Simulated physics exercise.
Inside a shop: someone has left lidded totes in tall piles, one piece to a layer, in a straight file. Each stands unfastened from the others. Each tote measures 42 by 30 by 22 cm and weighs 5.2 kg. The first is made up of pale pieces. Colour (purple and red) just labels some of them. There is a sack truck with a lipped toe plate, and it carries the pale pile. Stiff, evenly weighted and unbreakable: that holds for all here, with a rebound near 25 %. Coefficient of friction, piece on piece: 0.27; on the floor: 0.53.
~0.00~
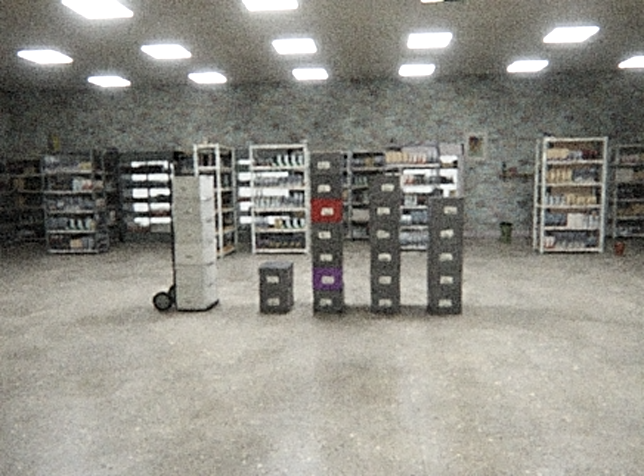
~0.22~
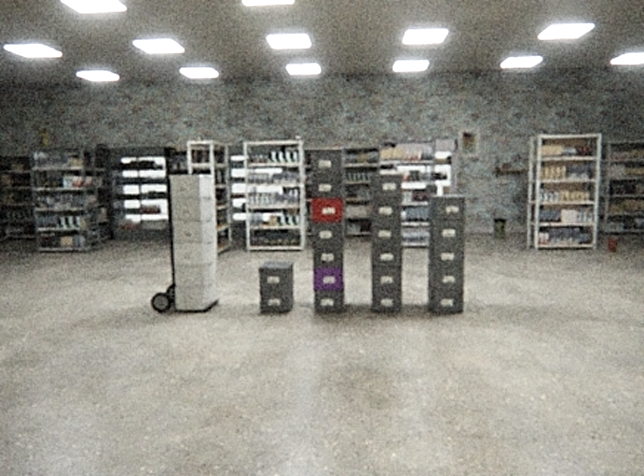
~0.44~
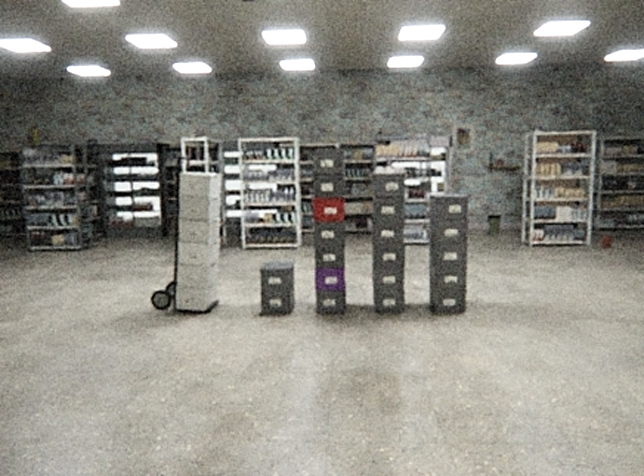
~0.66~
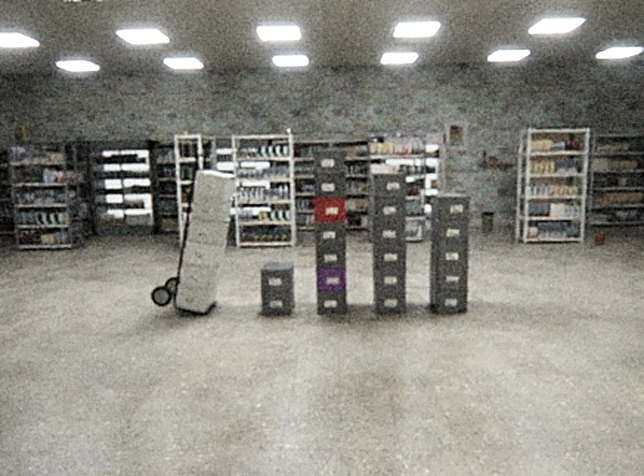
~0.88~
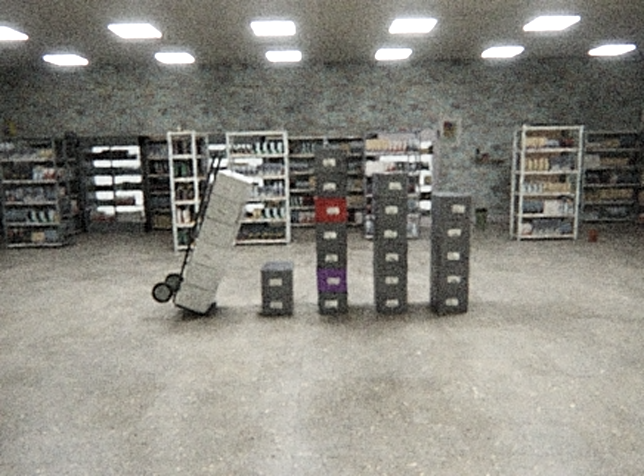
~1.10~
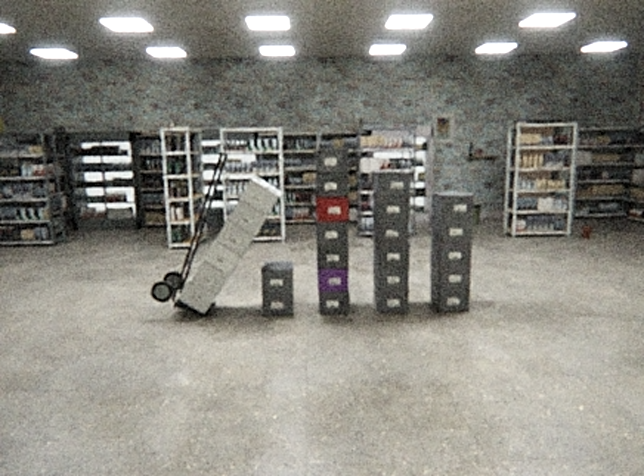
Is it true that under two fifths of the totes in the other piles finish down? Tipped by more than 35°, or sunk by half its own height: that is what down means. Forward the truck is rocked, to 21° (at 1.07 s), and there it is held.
Yes, fewer than two in five end down.
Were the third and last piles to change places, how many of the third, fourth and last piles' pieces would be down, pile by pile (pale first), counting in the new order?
Third 0, fourth 0, last 0.
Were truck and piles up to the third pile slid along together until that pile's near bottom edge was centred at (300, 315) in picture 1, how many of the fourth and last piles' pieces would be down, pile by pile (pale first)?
Then fourth pile 0 and last pile 0.
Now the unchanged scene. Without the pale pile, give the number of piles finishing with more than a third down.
The number of such piles is 0.
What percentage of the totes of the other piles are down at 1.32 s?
0 %.
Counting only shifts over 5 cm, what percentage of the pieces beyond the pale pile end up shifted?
Shifted share: 10 %.
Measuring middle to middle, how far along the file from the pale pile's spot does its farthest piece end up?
120 cm.
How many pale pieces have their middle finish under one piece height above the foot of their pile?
For the pale pieces, I get 2.
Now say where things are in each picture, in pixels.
In the first picture (places mark the middle of the side facing us; the camera moves round a little), truck frame (170, 192) 0° forward; purple tote (326, 279); red tote (325, 211); the rest undisturbed.
In the second picture, truck frame (169, 191) 0° forward; red tote (327, 210).
In the third picture, truck frame (178, 188) 5° forward, top of the pale pile leaning 5°; red tote (329, 210); the rest undisturbed.
In the fourth picture, truck frame (192, 186) 12° forward, top of the pale pile leaning 12°; red tote (330, 211); the rest undisturbed.
In the fifth picture, truck frame (207, 185) 19° forward, top of the pale pile leaning 21°; red tote (331, 210); the rest undisturbed.
In the sixth picture, truck frame (211, 185) 21° forward, top of the pale pile leaning 33°; red tote (332, 210); purple tote (333, 281); the rest undisturbed.
After 1.20 s, 6 of the pale pile down; none of the 20 other totes down.
After 1.32 s, 6 of the pale pile down; none of the 20 other totes down, 2 disturbed.
After 1.84 s, 6 of the pale pile down; none of the 20 other totes down, 6 disturbed; red tote shifted 57 mm.
At rest (3.0 s), 6 of the pale pile down; none of the 20 other totes down, 6 disturbed; red tote shifted 50 mm; purple tote unmoved. That is 0 per cent. As the last picture would show them, middles, red tote near (337, 207), purple tote near (333, 275).
